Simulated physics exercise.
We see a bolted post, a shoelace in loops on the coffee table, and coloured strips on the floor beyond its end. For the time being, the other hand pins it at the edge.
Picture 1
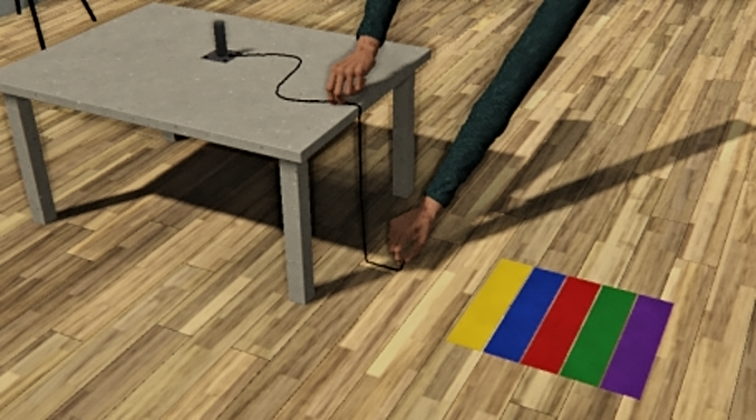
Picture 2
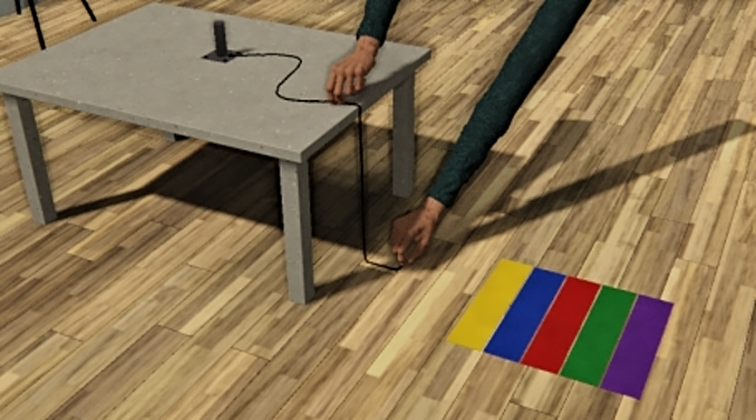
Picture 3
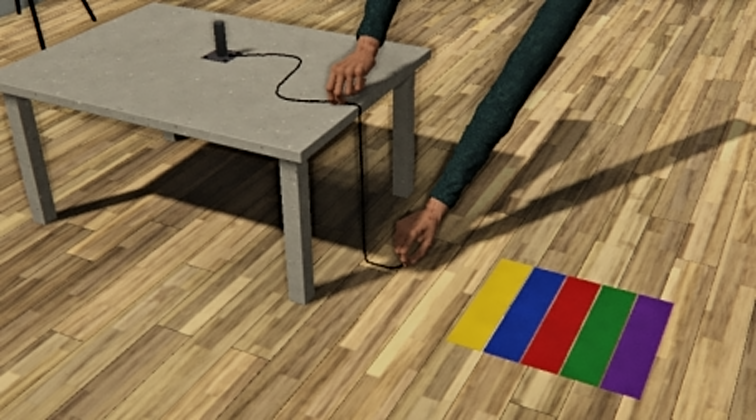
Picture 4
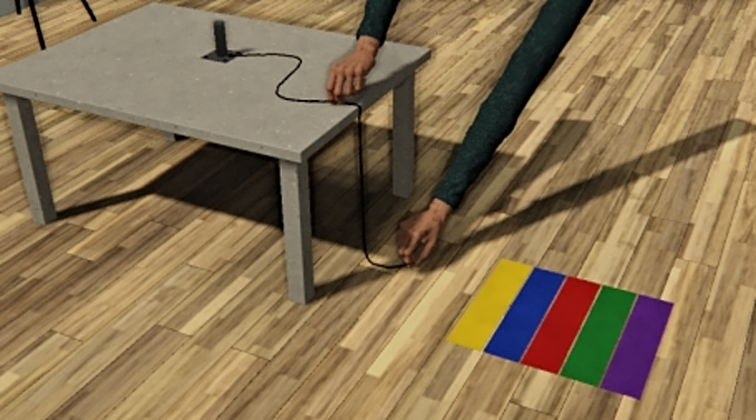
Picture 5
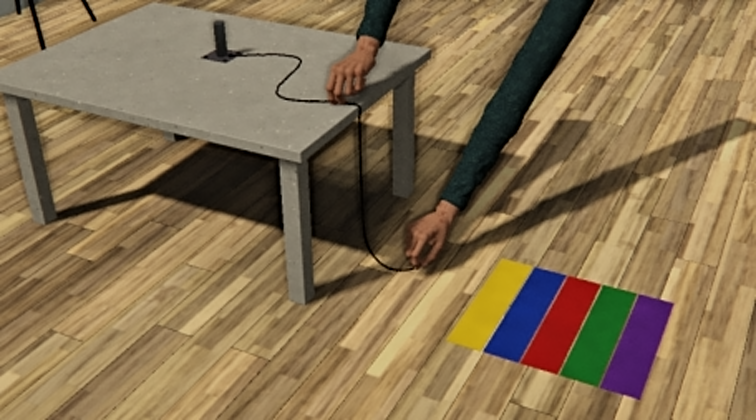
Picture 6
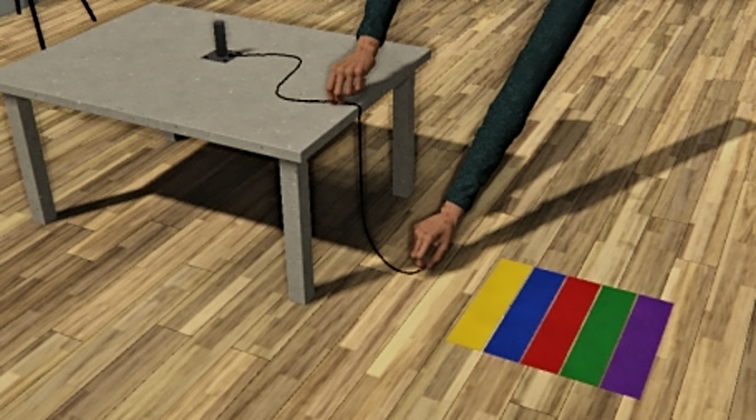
In the video, one hand pins a dark shoelace at the edge of a coffee table while the other, near the floor, draws its end slightly right, toward yellow, blue, red, green and purple strips.
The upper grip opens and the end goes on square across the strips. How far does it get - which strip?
Green.
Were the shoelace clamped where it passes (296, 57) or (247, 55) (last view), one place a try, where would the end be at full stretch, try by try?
(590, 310); (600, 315).
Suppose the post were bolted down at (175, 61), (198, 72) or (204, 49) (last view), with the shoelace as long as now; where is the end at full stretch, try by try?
Going through them in sequence: (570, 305), (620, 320) and finally (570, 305).
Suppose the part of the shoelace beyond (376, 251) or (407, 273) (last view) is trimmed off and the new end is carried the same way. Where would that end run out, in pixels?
Try one: (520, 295); try two: (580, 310).
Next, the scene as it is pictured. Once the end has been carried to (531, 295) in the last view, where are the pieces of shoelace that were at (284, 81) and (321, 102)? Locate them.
Result - first point (332, 88), second point (381, 139).
Soon after, end near (531, 295); over blue.
Then, end near (581, 309); over red.
At full stretch, end near (611, 317); over green. Over green.
